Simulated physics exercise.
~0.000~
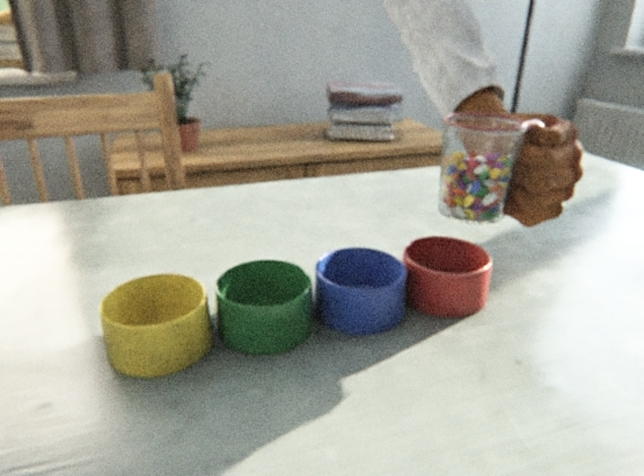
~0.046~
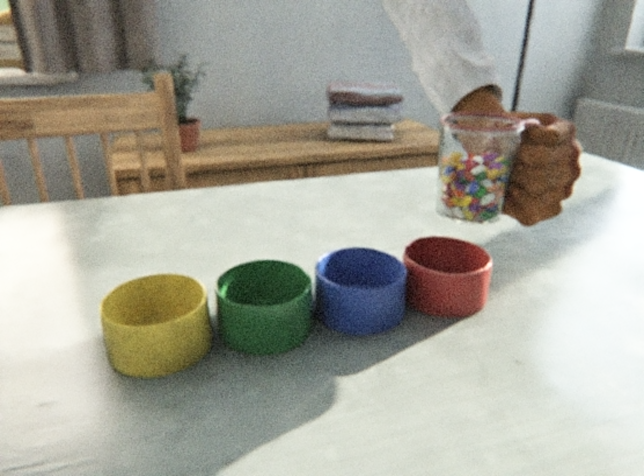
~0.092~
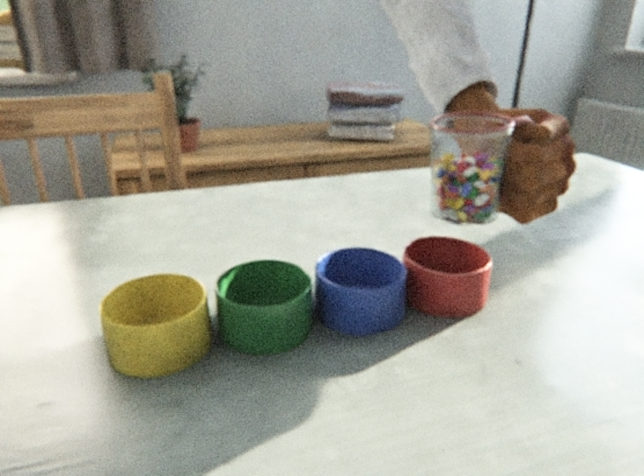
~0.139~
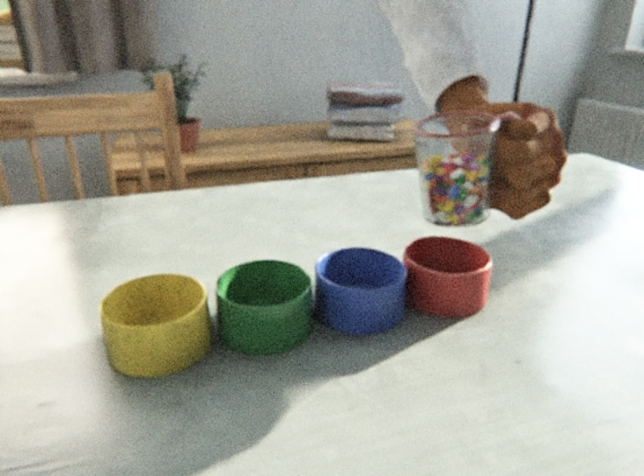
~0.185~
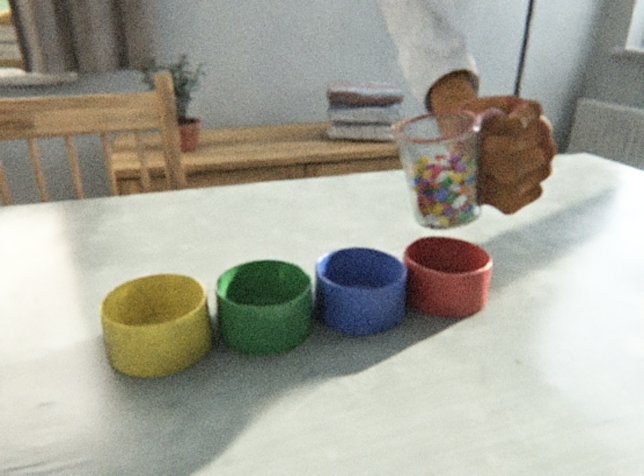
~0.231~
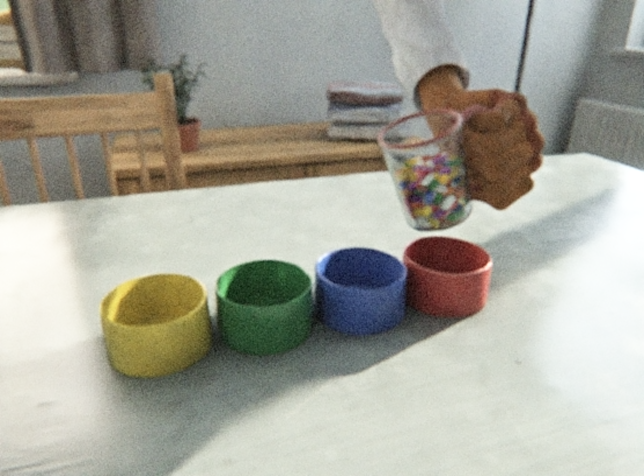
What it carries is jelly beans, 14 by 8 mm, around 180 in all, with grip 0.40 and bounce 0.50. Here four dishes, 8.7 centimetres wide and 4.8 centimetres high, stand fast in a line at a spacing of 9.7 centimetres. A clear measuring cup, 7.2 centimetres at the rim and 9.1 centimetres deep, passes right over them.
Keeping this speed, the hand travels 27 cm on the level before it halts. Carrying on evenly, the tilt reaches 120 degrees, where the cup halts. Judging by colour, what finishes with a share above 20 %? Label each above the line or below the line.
Red: Below the line; blue: Below the line; green: Below the line; yellow: Above the line; counter: Below the line.
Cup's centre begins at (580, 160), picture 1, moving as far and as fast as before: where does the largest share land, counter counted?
The largest share ends at green.
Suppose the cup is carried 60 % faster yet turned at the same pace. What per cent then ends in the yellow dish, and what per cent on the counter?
Yellow: 90; counter: 10.
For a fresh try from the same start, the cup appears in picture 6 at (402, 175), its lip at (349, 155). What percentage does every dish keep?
Red 0, blue 0, green 0, yellow 80.
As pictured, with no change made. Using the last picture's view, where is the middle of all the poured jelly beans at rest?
After settling, the middle sits near (148, 324).
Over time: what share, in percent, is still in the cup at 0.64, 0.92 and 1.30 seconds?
About 100, 100, 5 per cent.
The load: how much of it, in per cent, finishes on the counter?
I'd reckon around 5 per cent.
After 0.64 s, tilt 68 degrees; cup holds 100 %.
Then, at 0.92 s, tilt 100 degrees; cup holds 100 %.
After 1.30 s, tilt 120 degrees; cup holds 5 %, yellow 90 %.
At rest (2.1 s), red 0 %, blue 0 %, green 0 %, yellow 95 %, counter 5 %.
